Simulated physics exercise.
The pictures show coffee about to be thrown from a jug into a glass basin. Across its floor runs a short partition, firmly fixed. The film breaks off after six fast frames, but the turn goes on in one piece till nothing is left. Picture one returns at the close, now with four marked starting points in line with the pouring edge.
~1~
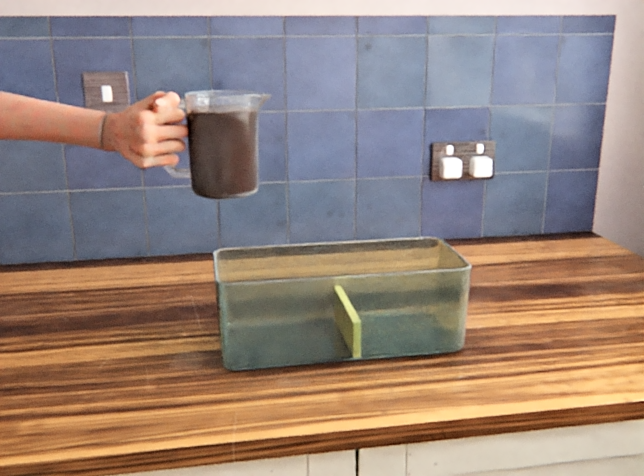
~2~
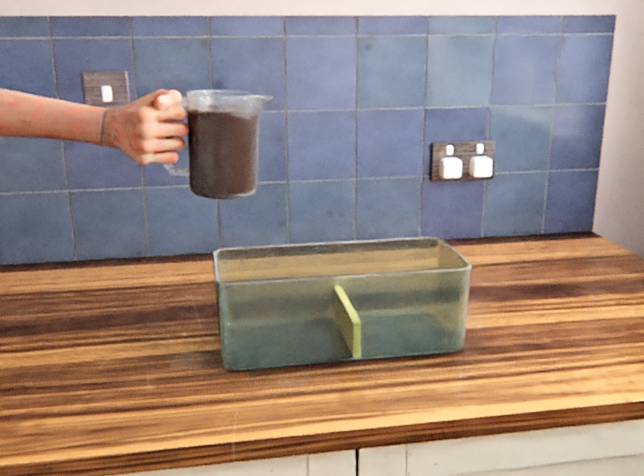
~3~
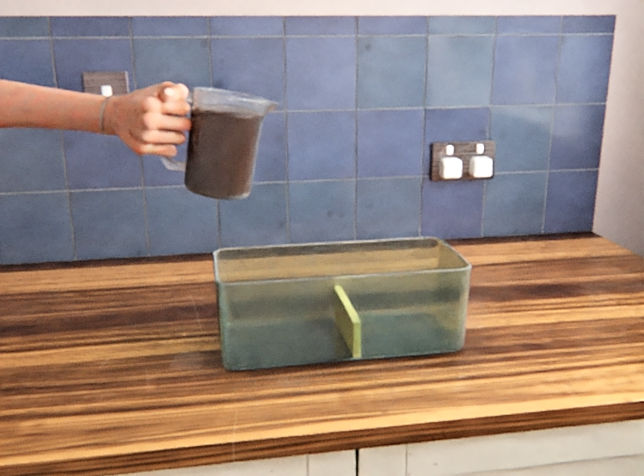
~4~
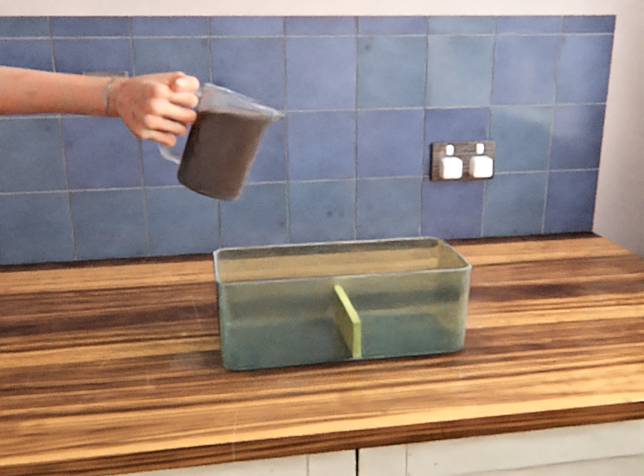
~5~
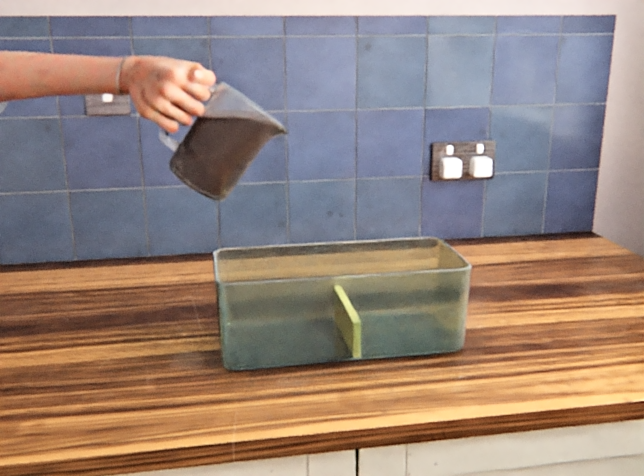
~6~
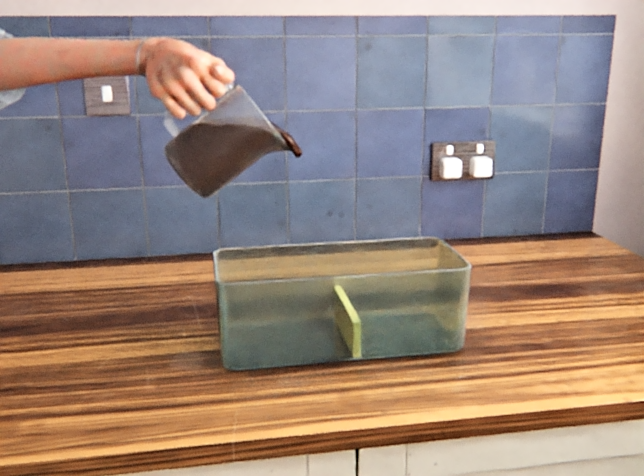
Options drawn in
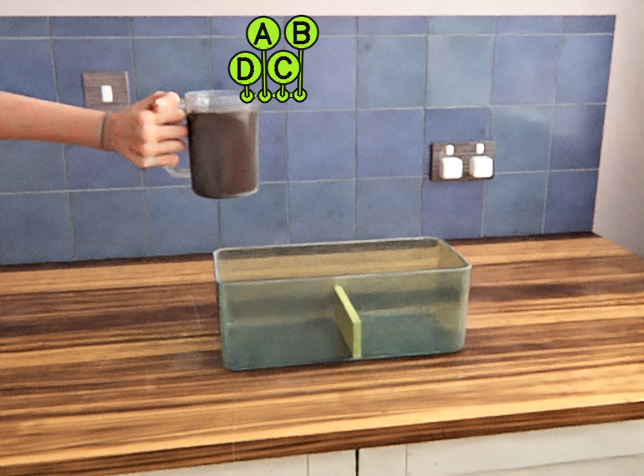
At the start, a hand holds an upright clear jug of dark brown liquid above a glass basin with a short yellow-green partition, on a wooden counter. The hand then tilts the jug rightward, gradually and then more steeply, until dark liquid just emerges over its lip.
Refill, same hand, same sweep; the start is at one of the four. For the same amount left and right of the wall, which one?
Go for B.
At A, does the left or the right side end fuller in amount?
More ends on the left.
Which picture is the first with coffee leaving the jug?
Picture 6.
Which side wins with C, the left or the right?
The left one.
In lime, A at (264, 95); B at (299, 94); C at (282, 95); D at (247, 96).
Choosing A, about 87 % ends left of the wall and 5 % right of it; 8 % is lost outside.
Choosing B, about 49 % ends left of the wall and 48 % right of it.
Choosing C, about 74 % ends left of the wall and 17 % right of it; 9 % is lost outside.
Choosing D, about 92 % ends left of the wall and 5 % right of it; 3 % is lost outside.
